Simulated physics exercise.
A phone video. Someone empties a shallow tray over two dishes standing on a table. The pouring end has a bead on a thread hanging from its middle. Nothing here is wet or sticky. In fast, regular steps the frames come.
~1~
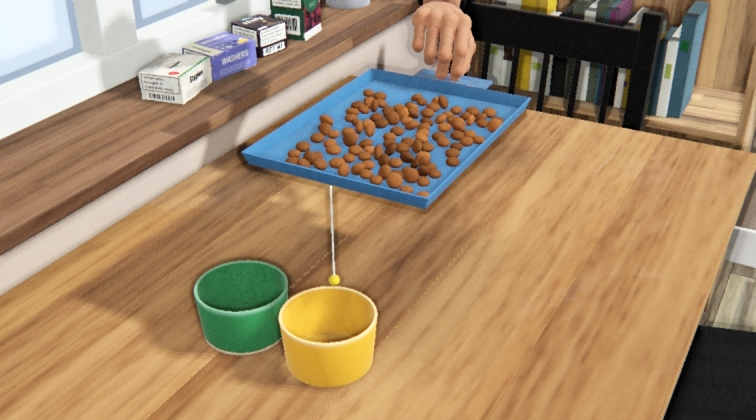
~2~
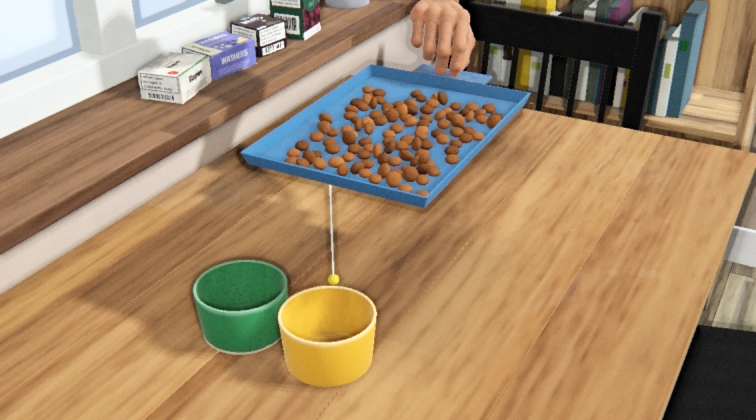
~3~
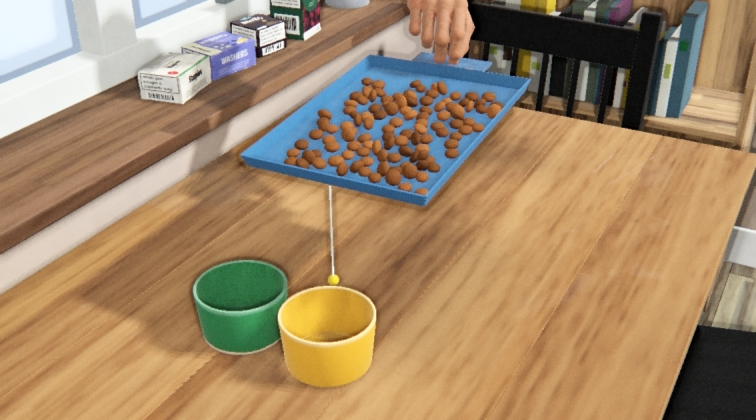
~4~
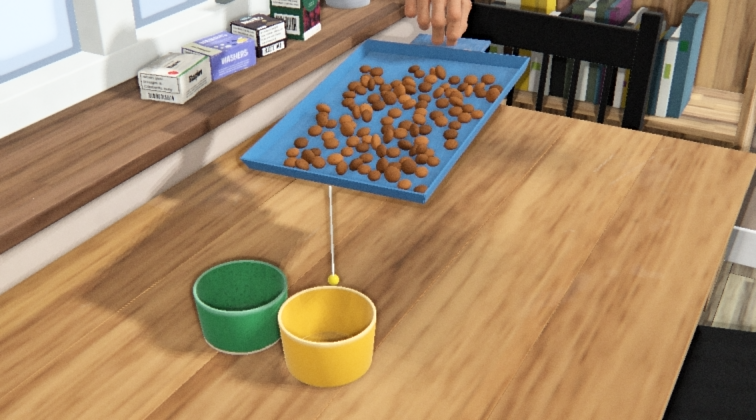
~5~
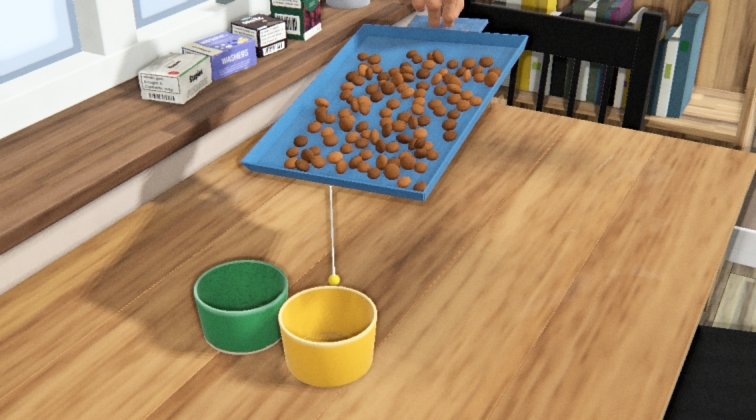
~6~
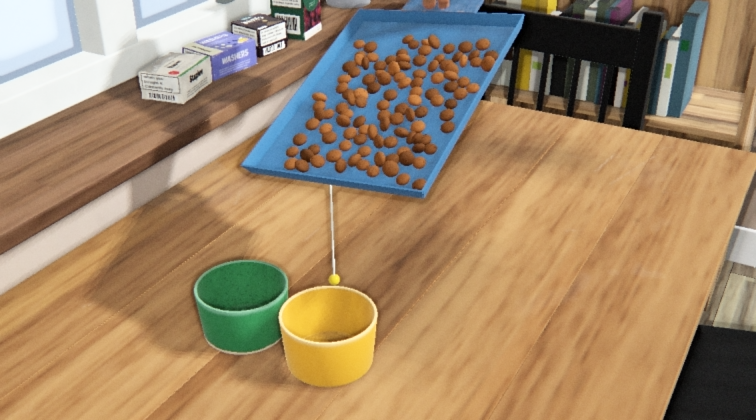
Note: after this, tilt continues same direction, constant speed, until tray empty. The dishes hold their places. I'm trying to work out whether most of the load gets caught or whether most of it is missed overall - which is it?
The dishes are left with the main part.
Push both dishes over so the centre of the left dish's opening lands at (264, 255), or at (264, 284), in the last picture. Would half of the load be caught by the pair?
Catch, run one: Below the halfway mark; run two: Past the halfway mark.
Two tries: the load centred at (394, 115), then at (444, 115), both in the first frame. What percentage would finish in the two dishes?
First 70 %, then 60 %.
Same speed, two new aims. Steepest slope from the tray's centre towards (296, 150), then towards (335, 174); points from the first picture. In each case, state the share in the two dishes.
Around 50 per cent first, around 70 per cent next.
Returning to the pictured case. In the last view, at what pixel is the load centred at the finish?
About (253, 332).
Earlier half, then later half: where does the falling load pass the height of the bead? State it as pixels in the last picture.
Earlier portion about (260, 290); later portion about (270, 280).
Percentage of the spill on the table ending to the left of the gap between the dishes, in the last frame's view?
I'd put it at around 80 per cent.
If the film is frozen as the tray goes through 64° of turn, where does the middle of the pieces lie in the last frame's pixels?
In the last view the centre sits at roughly (306, 155).
Soon after the last picture, tray tipped steeply; nearly all on the tray; a small part in the air.
A little later, tray tipped past a quarter turn; a small part on the tray; about a quarter in the right dish; about half in the left dish; about a quarter outside both; a small part in the air.
Later still, tray tipped past a quarter turn; about a quarter in the right dish; about half in the left dish; about a quarter outside both; a stray few in the air.
At rest, tray tipped past a quarter turn; about a quarter in the right dish; about half in the left dish; about a quarter outside both; a stray few in the air.
